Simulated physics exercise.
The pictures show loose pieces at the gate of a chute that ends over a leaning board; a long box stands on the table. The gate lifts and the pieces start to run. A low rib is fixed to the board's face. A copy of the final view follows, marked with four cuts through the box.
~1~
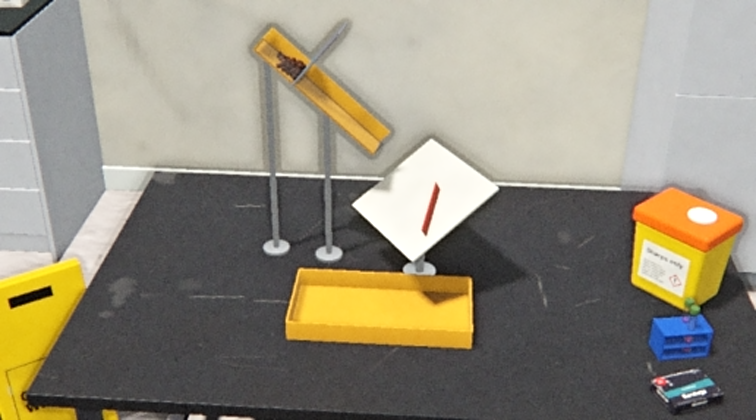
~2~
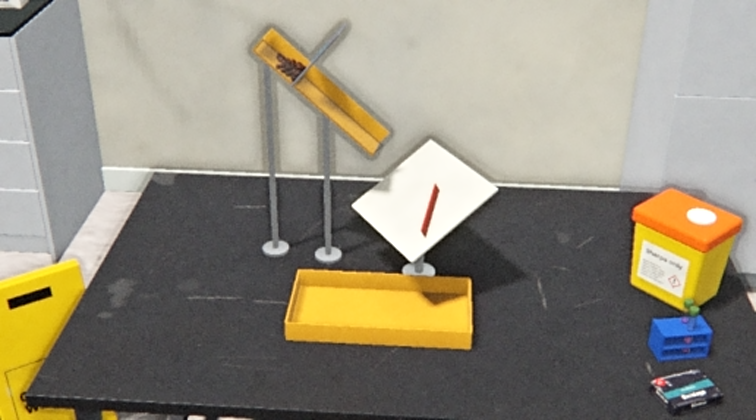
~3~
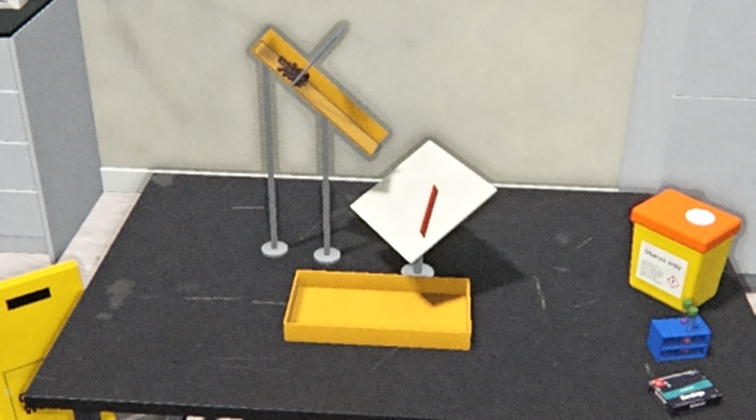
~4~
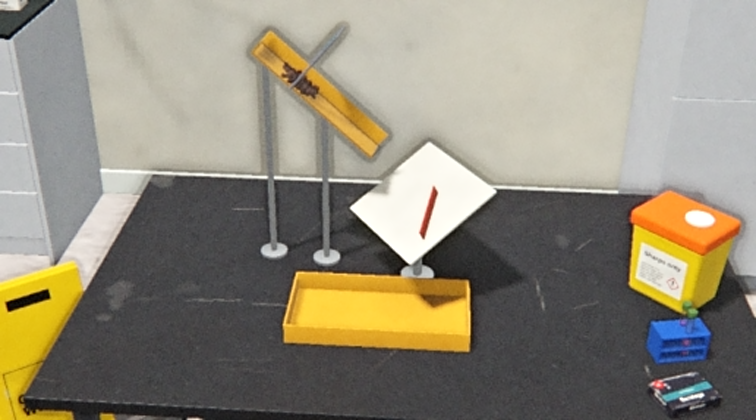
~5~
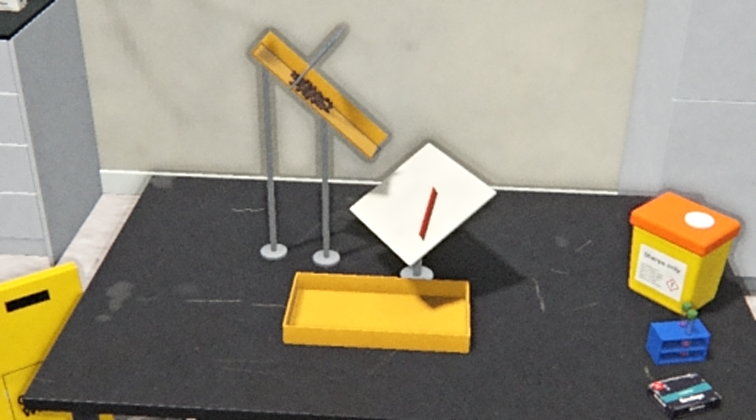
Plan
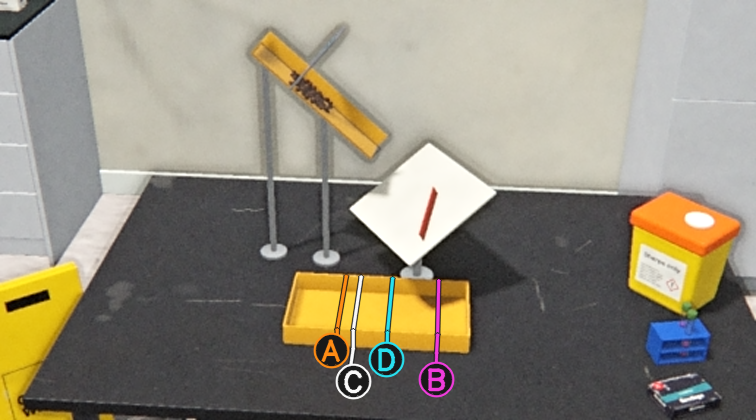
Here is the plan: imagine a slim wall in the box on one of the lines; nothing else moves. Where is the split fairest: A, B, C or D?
C beats the others.
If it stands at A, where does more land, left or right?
The right side.
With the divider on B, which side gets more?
The left side.
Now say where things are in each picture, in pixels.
In the first picture, load behind the gate (294, 65), flat chocolate drops; lip of the chute (376, 149), sloping fairly steeply.
In the second picture, middle of the board (422, 197), tilted fairly steeply; middle of its low edge (380, 232); of its high edge (463, 163).
In the third picture, front corners of the box (285, 323) and (470, 333), empty; front of the load (303, 84).
In the fourth picture, middle of the load (297, 81); its front (313, 96), roughly a quarter of the way to the lip; rib from (434, 185) to (419, 233).
In the fifth picture, middle of the load (310, 94); its front (327, 111), roughly a third of the way to the lip.
On the marked copy, line A crosses the front rim at (337, 329); line B crosses the front rim at (437, 334); line C crosses the front rim at (353, 329); line D crosses the front rim at (387, 331).
With A, of what is caught, about a tenth on the left of the divider, the larger part on the right.
With B, of what is caught, every piece on the left of the divider, not one piece on the right.
With C, of what is caught, roughly half on the left of the divider, roughly half on the right.
With D, of what is caught, every piece on the left of the divider, not one piece on the right.
